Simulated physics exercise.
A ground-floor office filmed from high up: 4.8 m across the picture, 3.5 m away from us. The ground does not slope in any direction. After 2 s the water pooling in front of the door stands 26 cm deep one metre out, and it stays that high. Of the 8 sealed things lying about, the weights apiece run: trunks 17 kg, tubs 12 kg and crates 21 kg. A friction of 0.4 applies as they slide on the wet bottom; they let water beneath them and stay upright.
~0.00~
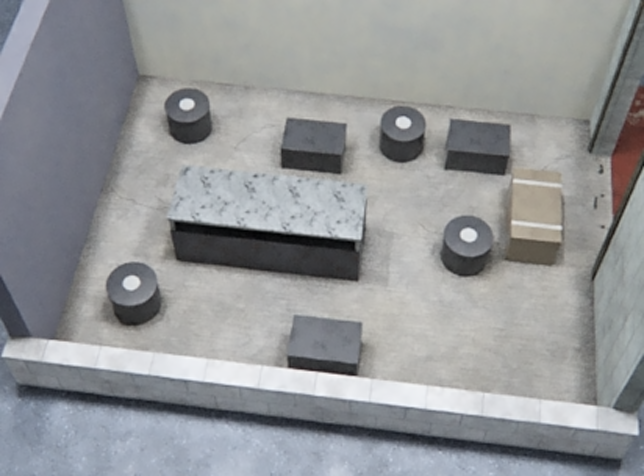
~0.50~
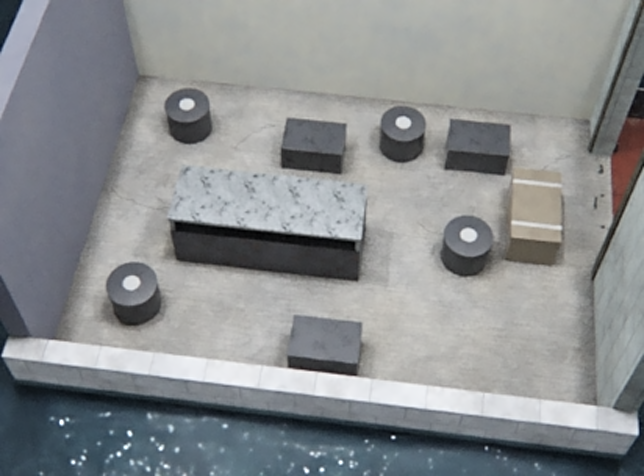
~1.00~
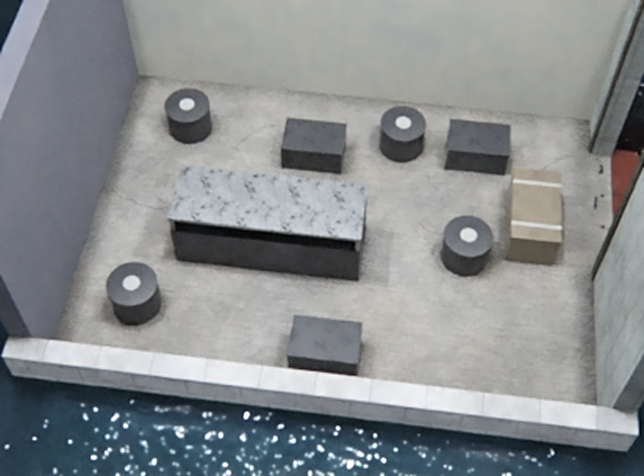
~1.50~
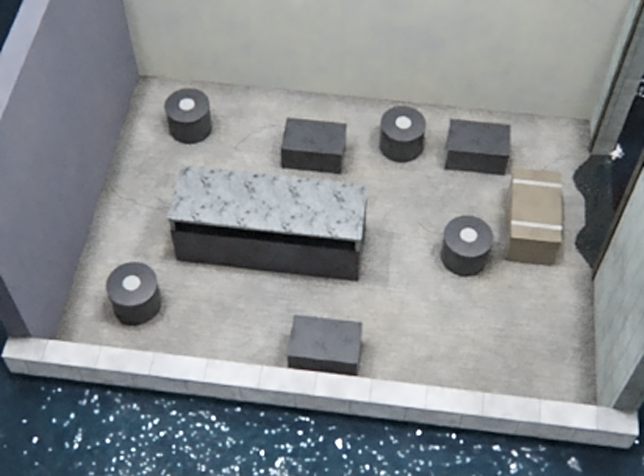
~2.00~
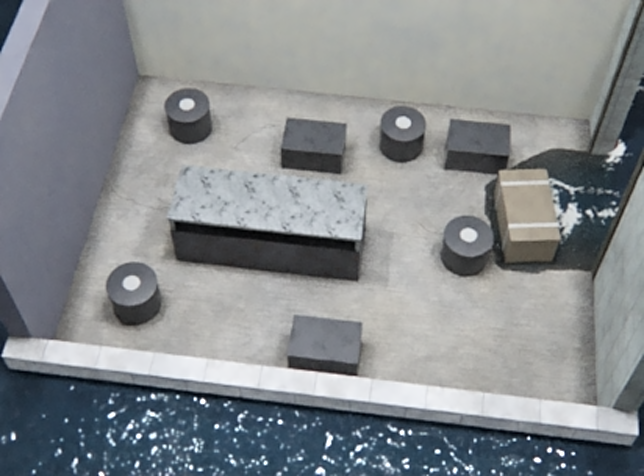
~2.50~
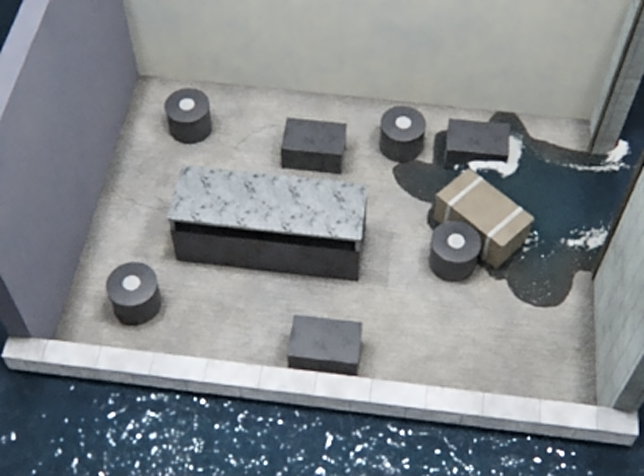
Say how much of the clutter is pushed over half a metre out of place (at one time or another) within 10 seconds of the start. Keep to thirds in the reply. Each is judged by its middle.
My answer: Two thirds or more.
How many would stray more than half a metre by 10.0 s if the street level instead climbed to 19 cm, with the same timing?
In that case the number is 6.
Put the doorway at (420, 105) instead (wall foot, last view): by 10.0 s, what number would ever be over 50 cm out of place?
Then 7.
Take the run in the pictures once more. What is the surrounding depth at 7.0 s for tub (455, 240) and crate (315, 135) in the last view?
6 and 12 cm.
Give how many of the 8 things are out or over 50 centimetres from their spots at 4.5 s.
The number I get is 5.
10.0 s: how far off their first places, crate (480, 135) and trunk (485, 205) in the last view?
One is off by 300 cm, the other by 120 cm, in the order asked.
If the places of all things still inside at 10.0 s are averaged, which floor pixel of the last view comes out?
Roughly at (244, 280).
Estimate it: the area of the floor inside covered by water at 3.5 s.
At that time the wet patch spans about 8.0 m2.
After 3.5 s 3 of 8 are over 50 cm from their spots; 0 afloat.
After 4.5 s 5 of 8 are over 50 cm from their spots; 2 afloat.
After 7.0 s 7 of 8 are over 50 cm from their spots; 5 afloat.
After 10.0 s 7 of 8 are over 50 cm from their spots, and 8 have been at some point; 8 afloat.
